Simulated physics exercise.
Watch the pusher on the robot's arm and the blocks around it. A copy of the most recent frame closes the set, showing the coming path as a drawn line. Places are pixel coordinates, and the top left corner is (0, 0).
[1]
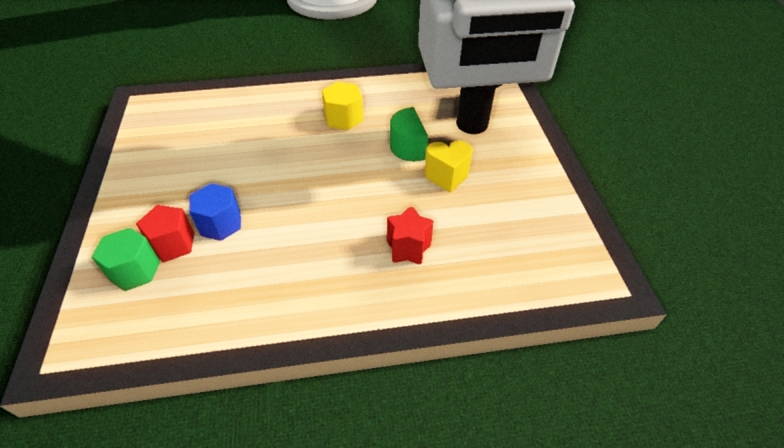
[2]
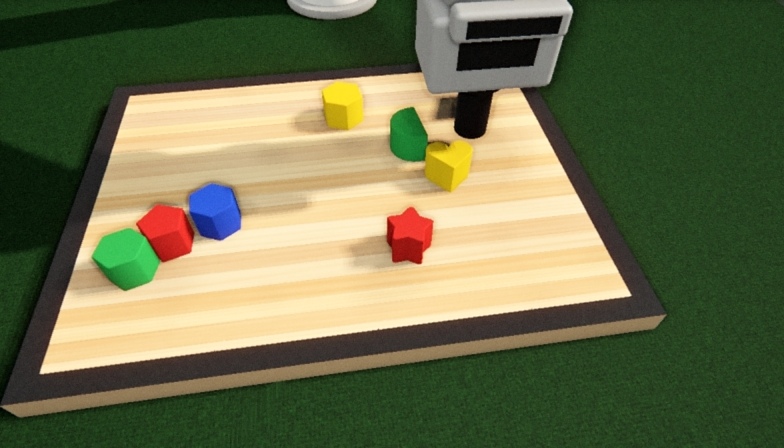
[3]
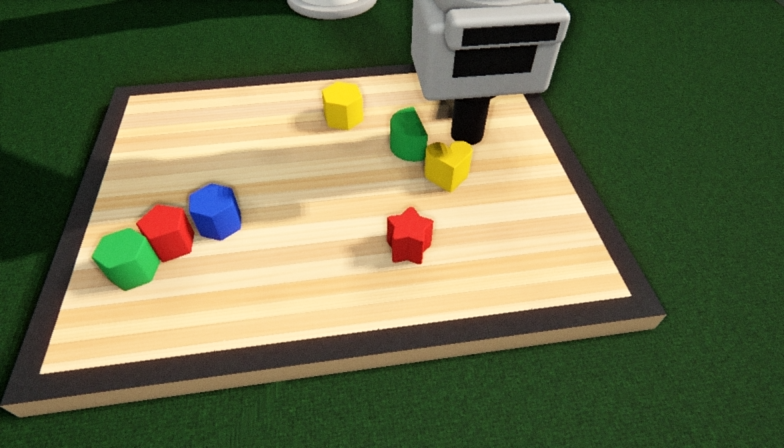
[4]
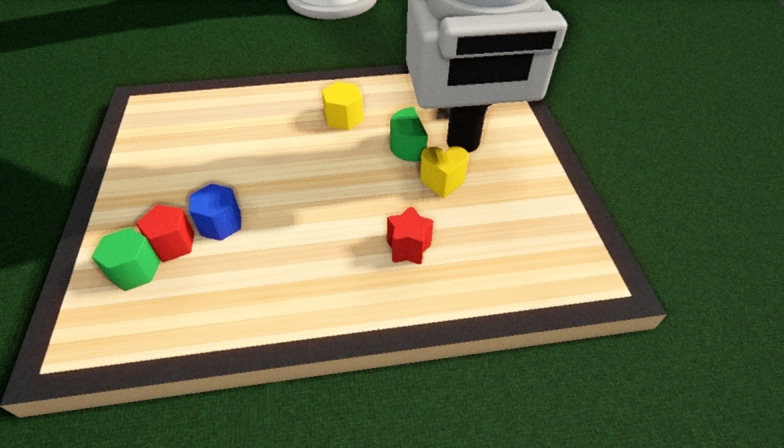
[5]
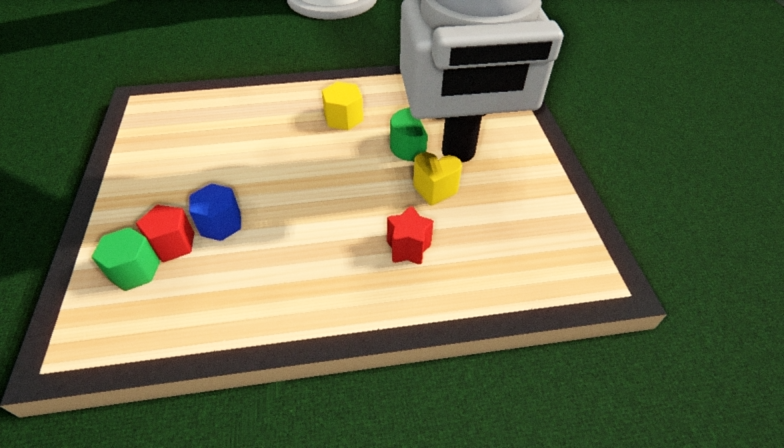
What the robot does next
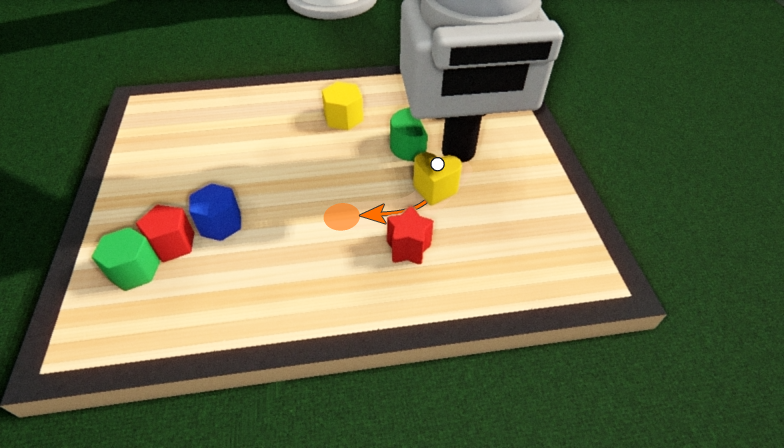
A grey robot arm with a black pusher reaches over the upper right of a dark-edged wooden board on a green surface, seen from above at an angle by a still camera. Green, red and blue blocks cluster at left, with a yellow block and green block toward the back, a yellow heart near the pusher and a red star below. The pusher slides slightly down and left, then nudges the heart a short way the same direction.
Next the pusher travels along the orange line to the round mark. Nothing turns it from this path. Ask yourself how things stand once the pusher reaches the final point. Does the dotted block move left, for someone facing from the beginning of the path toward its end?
Final answer: Yes.
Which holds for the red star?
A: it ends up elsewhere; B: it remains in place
Answer: A.
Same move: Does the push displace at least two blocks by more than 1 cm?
Going by the path, yes.
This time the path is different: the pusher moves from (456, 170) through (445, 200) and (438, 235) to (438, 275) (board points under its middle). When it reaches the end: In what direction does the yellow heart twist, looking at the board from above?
It twists with the clock when seen from above.
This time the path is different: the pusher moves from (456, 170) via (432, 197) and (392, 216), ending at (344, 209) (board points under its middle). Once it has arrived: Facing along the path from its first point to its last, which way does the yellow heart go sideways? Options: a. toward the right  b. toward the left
My answer is option b.
Drawn move, from (456, 170) by way of (431, 197) and (391, 213) to (342, 217); the dot is on the yellow heart.
On the path given first. One third of the way, pusher at (432, 179); yellow heart at (412, 190), turned 30° clockwise.
Two thirds of the way, pusher at (391, 196); red star at (401, 240), turned 45° anticlockwise; yellow heart at (374, 212), turned 15° clockwise.
At the end, pusher at (340, 199); green half-round block still; red star at (401, 240), turned 50° anticlockwise; yellow heart at (357, 218), turned 25° anticlockwise.
